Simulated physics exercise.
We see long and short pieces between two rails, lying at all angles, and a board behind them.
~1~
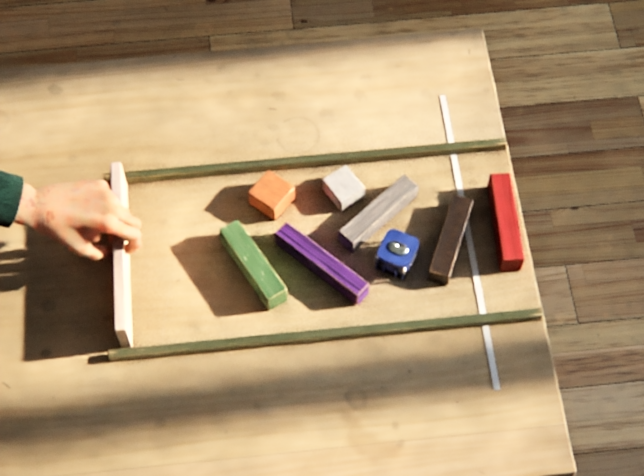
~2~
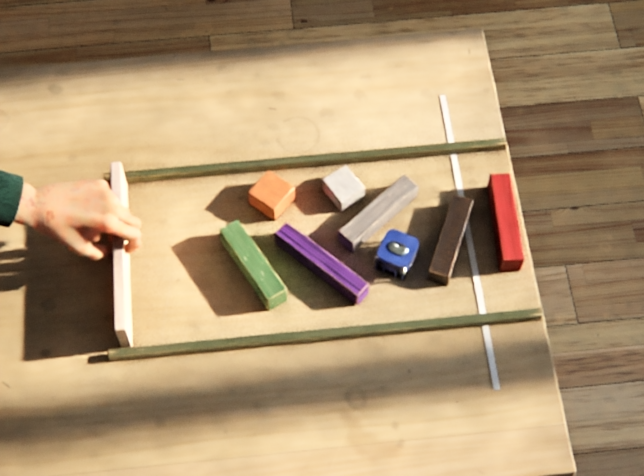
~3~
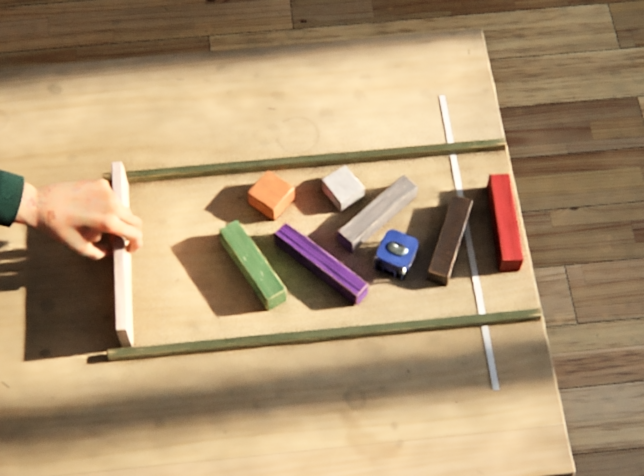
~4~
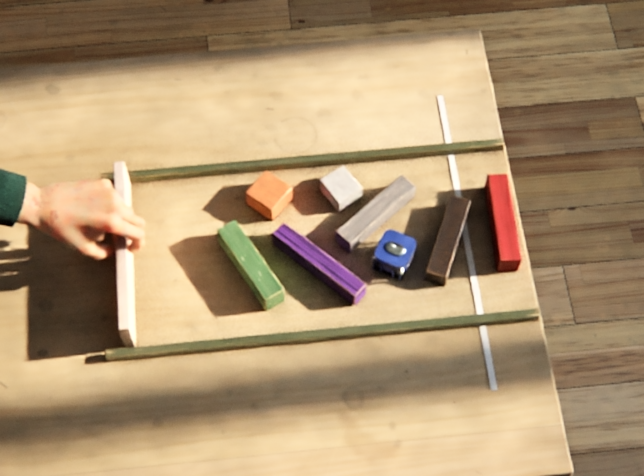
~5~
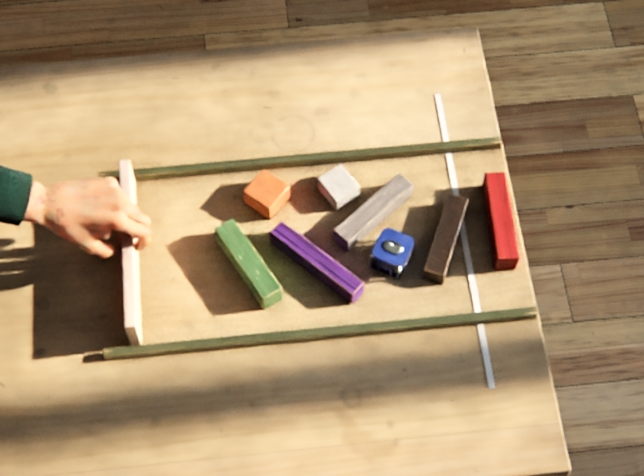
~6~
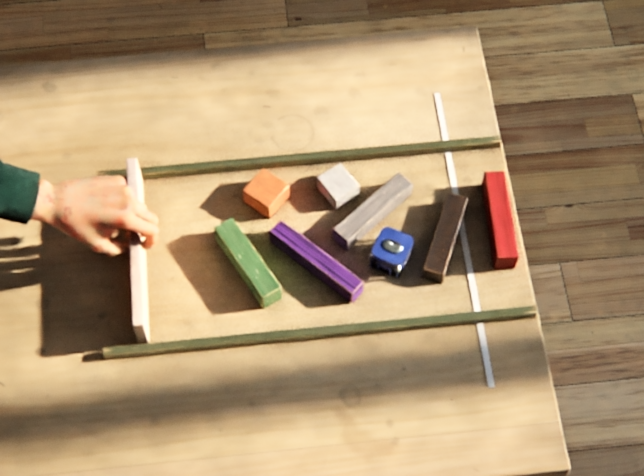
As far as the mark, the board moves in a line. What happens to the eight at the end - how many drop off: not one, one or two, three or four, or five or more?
The count of those that drop off: Three or four.
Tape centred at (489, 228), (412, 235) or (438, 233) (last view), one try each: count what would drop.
Tallies in the order given: 5, 0, 2.
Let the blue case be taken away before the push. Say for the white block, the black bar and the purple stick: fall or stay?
As for the white block, it is retained; the black bar is not retained; the purple stick is retained.
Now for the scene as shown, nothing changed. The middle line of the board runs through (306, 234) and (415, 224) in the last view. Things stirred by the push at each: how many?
By the first moment it's 5, by the second it's 8.
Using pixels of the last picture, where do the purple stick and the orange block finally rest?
The purple stick stops around (501, 256); the orange block around (468, 163).
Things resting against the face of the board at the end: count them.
It is in contact with 2.
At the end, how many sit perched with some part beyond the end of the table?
That comes to 2 of them.
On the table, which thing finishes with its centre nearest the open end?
Going by centres, it is the blue case.
Soon after, none off yet; red stick at rest near (500, 219); black bar at rest near (445, 237); blue case at rest near (392, 252).
Then, none off yet; red stick at rest near (500, 219); black bar moved a little near (464, 241); blue case moved about its own width near (433, 258).
At rest, the number that fall off is three or four; fallen, grey bar, black bar and red stick.
